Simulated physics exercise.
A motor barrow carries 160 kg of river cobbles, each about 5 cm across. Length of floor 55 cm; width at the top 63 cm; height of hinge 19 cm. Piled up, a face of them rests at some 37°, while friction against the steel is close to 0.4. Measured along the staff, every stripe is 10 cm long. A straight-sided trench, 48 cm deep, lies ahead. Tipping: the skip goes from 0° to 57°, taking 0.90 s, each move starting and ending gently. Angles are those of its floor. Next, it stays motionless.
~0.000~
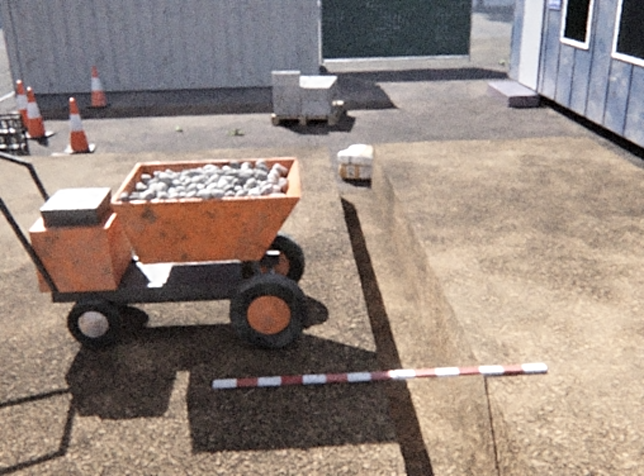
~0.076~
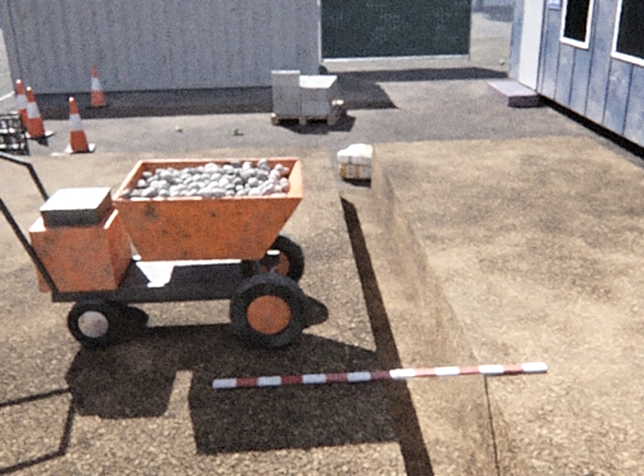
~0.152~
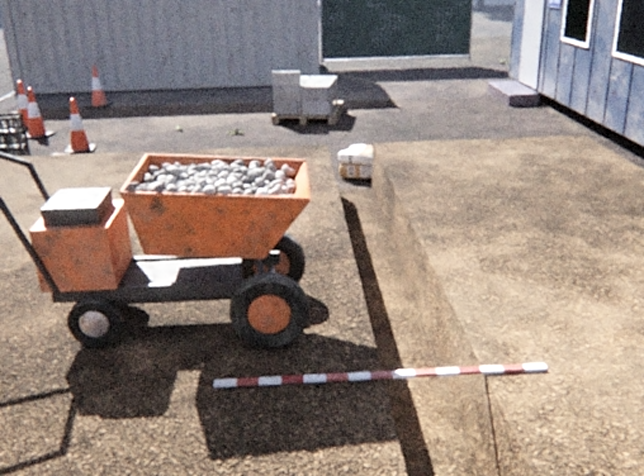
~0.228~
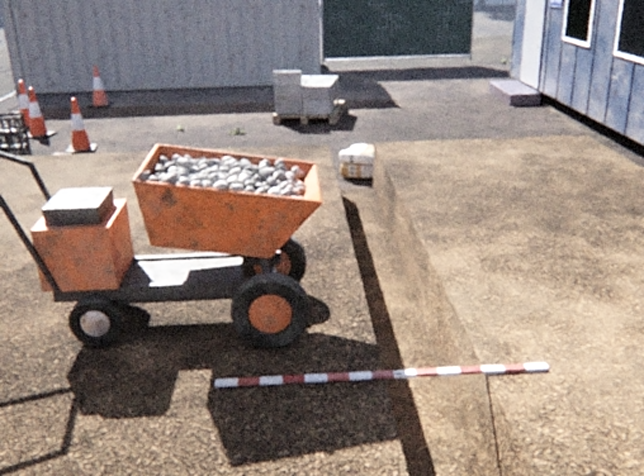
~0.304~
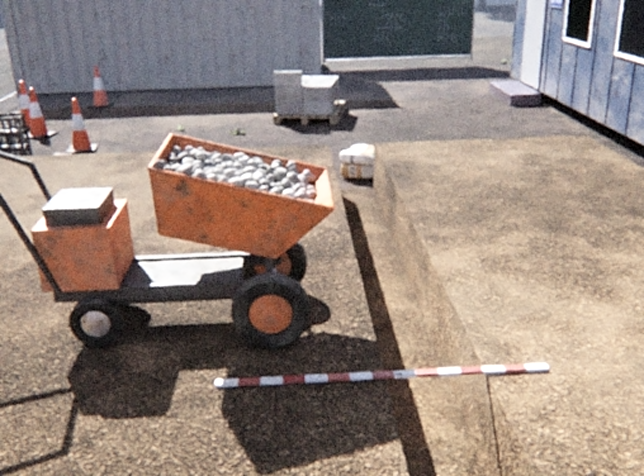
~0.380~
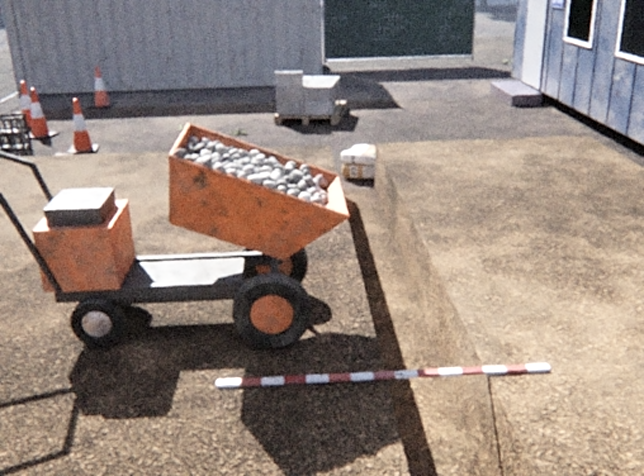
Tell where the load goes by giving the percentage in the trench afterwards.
About 44 per cent of the load is in the trench.
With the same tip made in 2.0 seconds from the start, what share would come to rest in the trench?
I'd put it at roughly 45 per cent.
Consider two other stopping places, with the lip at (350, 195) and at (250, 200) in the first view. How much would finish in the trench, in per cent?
Roughly 20 in a hundred, then 45 in a hundred.
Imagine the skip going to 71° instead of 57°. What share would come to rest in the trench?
I'd guess some 90 in a hundred.
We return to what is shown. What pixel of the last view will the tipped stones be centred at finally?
Around (428, 380).
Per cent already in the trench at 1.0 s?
Around 15 per cent of it.
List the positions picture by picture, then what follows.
Lip at (300, 198), floor tilted 0°, highest stones at (220, 177), in the first picture.
The skip is at 1°, its lip at (302, 198); the top of the load is at (221, 176); the stones move at 0.3 m/s on average, in the second picture.
Lip at (310, 200), floor tilted 4°, highest stones at (216, 172); the stones move at 0.5 m/s on average, in the third picture.
Lip at (321, 203), floor tilted 9°, highest stones at (187, 166); the stones move at 0.7 m/s on average, in the fourth picture.
The skip is at 15°, its lip at (334, 209); the top of the load is at (189, 157); the stones move at 0.8 m/s on average, in the fifth picture.
Lip at (348, 217), floor tilted 22°, highest stones at (200, 147); the stones move at 0.9 m/s on average, in the sixth picture.
After 0.7 s the floor is at 48°; 100 % in the skip; the foremost stones are at (371, 228).
After 1.0 s the floor is at 57°; 86 % in the skip, 13 % in the trench; the foremost stones are at (450, 329).
After 1.4 s the floor is at 57°; 63 % in the skip, 31 % in the trench, 6 % past the trench; the foremost stones are at (532, 316).
After 3.3 s the floor is at 57°; 50 % in the skip, 44 % in the trench, 6 % past the trench; the foremost stones are at (614, 313).
